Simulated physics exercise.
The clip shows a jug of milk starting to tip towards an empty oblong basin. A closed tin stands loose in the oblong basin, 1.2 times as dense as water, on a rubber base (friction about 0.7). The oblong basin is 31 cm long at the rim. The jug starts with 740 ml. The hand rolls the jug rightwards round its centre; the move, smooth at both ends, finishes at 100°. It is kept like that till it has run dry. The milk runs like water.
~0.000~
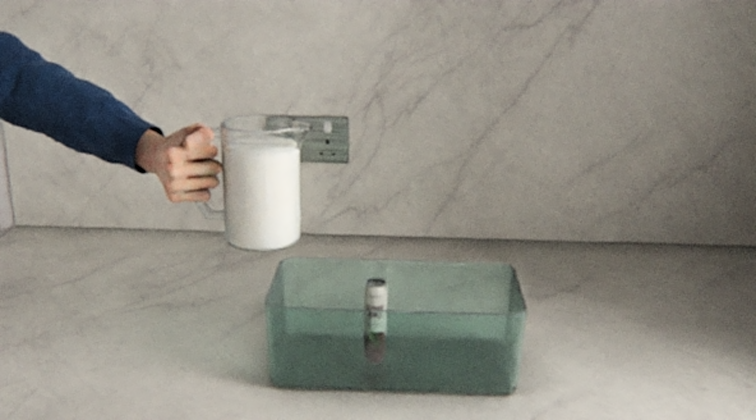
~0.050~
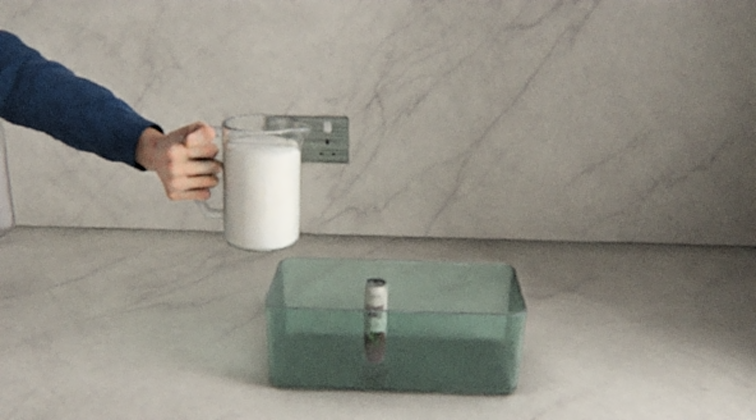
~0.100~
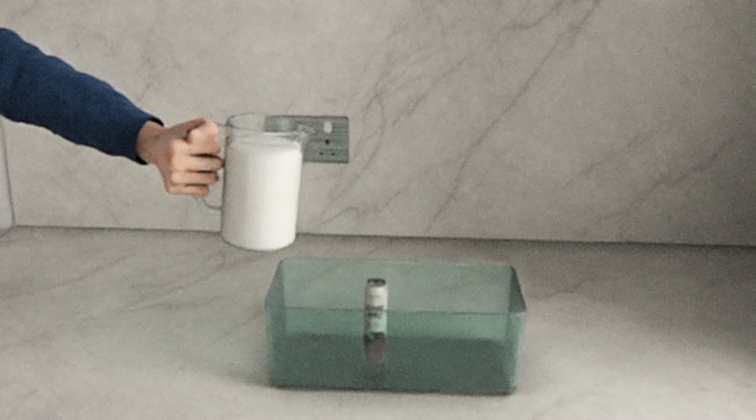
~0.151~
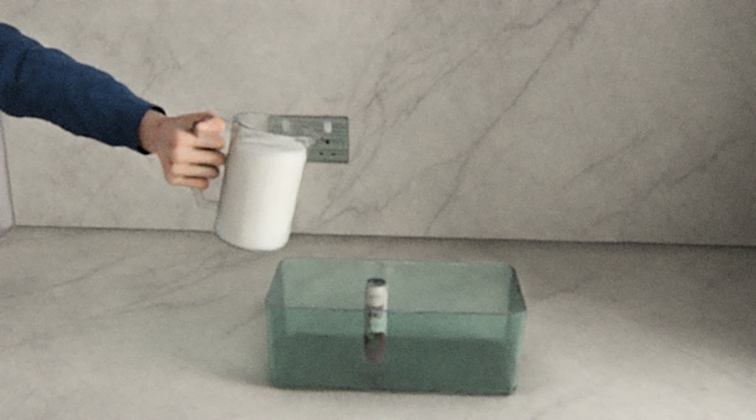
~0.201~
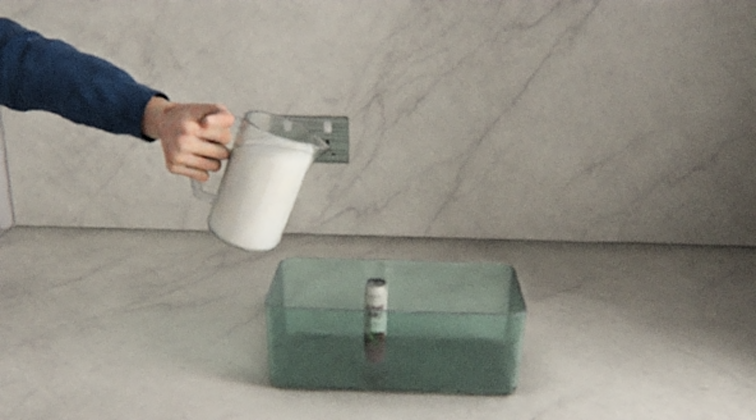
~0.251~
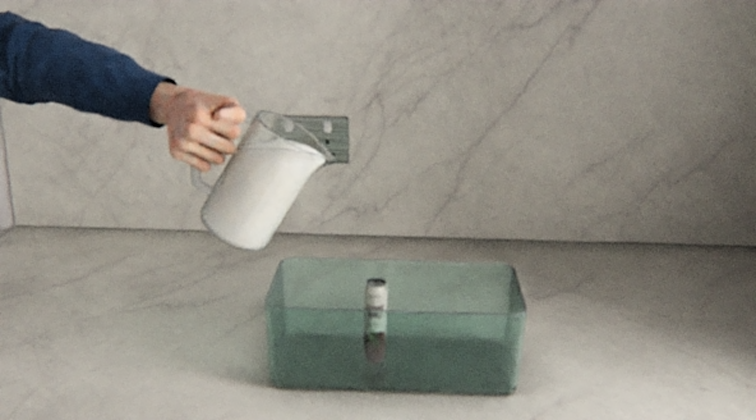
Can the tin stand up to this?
It goes over.
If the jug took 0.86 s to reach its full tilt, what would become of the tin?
Then it falls.
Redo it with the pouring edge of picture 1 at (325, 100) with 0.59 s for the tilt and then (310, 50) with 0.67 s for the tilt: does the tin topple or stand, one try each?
First it stays up; then it stays up.
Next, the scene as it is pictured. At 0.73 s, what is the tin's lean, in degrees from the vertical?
About 5°.
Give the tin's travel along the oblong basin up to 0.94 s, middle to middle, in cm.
About 8 cm.
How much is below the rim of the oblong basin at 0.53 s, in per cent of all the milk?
About 7 per cent.
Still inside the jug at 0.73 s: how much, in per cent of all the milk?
Some 36 per cent.
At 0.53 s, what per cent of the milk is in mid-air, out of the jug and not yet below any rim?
About 18 per cent.
After 0.53 s the tilt is 89° and 76 per cent is still to pour; the tin stands where it began.
After 0.73 s the tilt is 100° and 36 per cent is still to pour; the tin stands where it began.
After 0.94 s the tilt is 100° and 12 per cent is still to pour; the tin lies on its side.
After 1.17 s the tilt is 100° and 3 per cent is still to pour; the tin lies on its side.
In the end the tin lies on its side.
